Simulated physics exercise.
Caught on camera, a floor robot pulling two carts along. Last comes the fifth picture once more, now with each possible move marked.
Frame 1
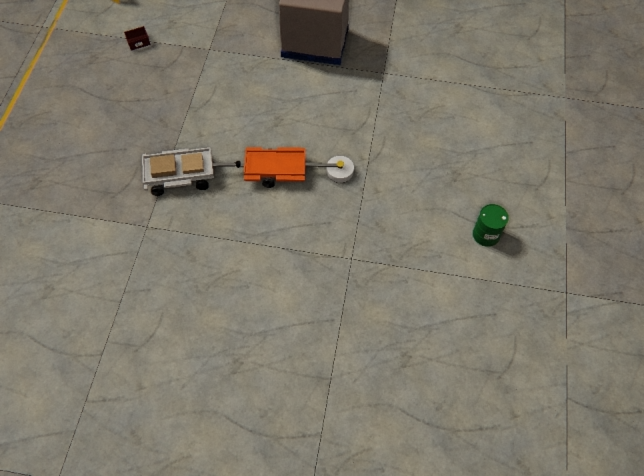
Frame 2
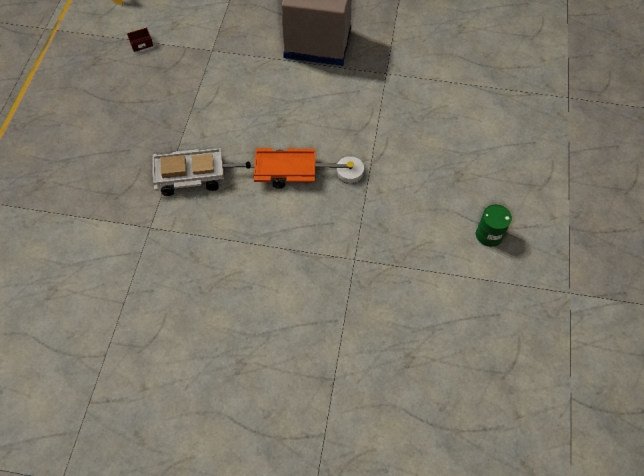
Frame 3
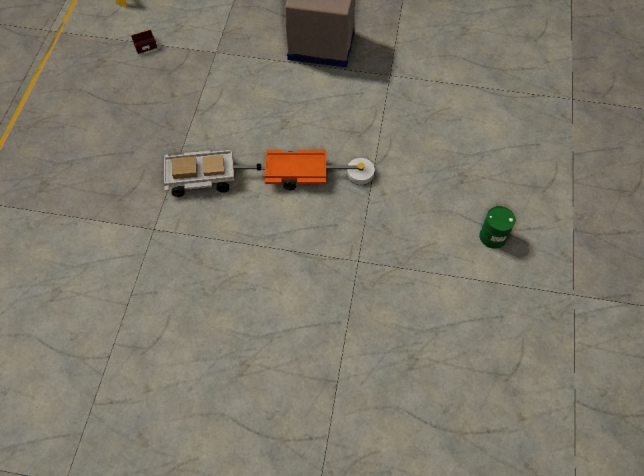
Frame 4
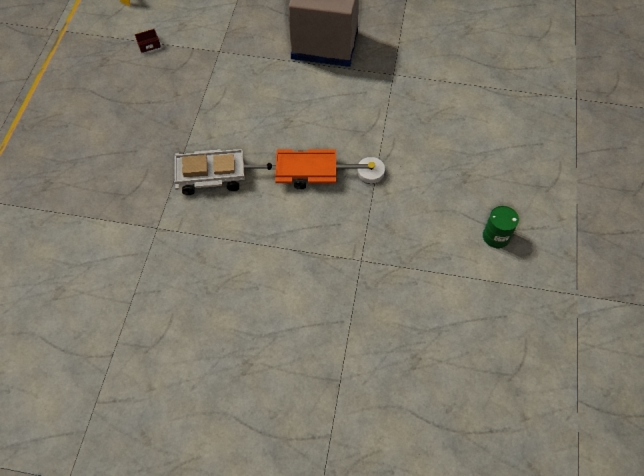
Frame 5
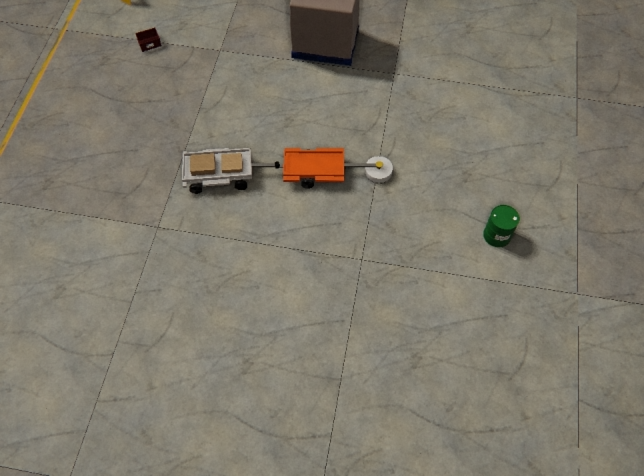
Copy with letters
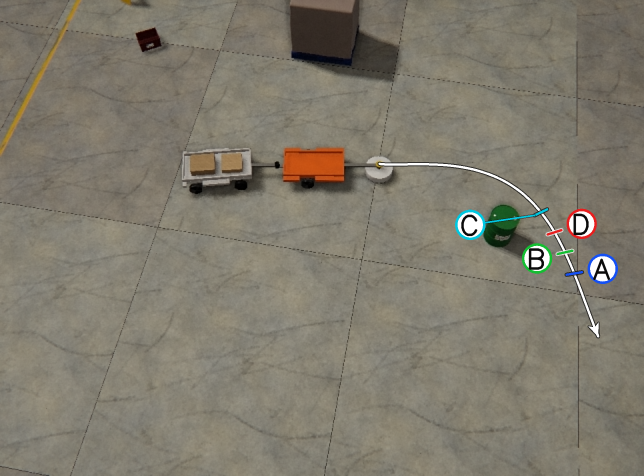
A grey stone-tiled floor with thin seams and a yellow line at the upper left is seen from high above. A small round white robot pulls an orange cart and a white cart carrying two tan boxes, with a green drum to the right, a large brown box above and a small dark red box at upper left. The linked train rolls slowly rightward in a line while the view shifts very slightly left.
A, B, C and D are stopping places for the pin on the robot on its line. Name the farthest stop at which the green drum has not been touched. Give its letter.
Up to mark C.
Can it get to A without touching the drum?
No.
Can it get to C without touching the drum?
Yes.
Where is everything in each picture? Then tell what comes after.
The first picture shows orange cart (275, 163); white cart (178, 167); green drum (486, 235).
The second picture shows robot (350, 169); orange cart (285, 164); white cart (188, 168); green drum (489, 235).
The third picture shows robot (361, 170); orange cart (296, 166); white cart (199, 169); green drum (493, 237).
The fourth picture shows robot (371, 169); orange cart (306, 165); white cart (209, 167); green drum (496, 236).
The fifth picture shows robot (379, 168); orange cart (314, 164); white cart (217, 166); green drum (497, 236).
On the copy, A at (574, 273); B at (565, 252); C at (541, 212); D at (555, 232); the route from (379, 164) via (528, 198) to (598, 337).
On C. First, robot (439, 169), last cart (277, 165).
Then, robot (499, 184), last cart (338, 164).
Finally, robot (539, 216), last cart (384, 164); nothing has been touched.
By contrast, A is too far, the drum has been hit; B is too far, the drum has been hit; D is too far, the drum has been hit.
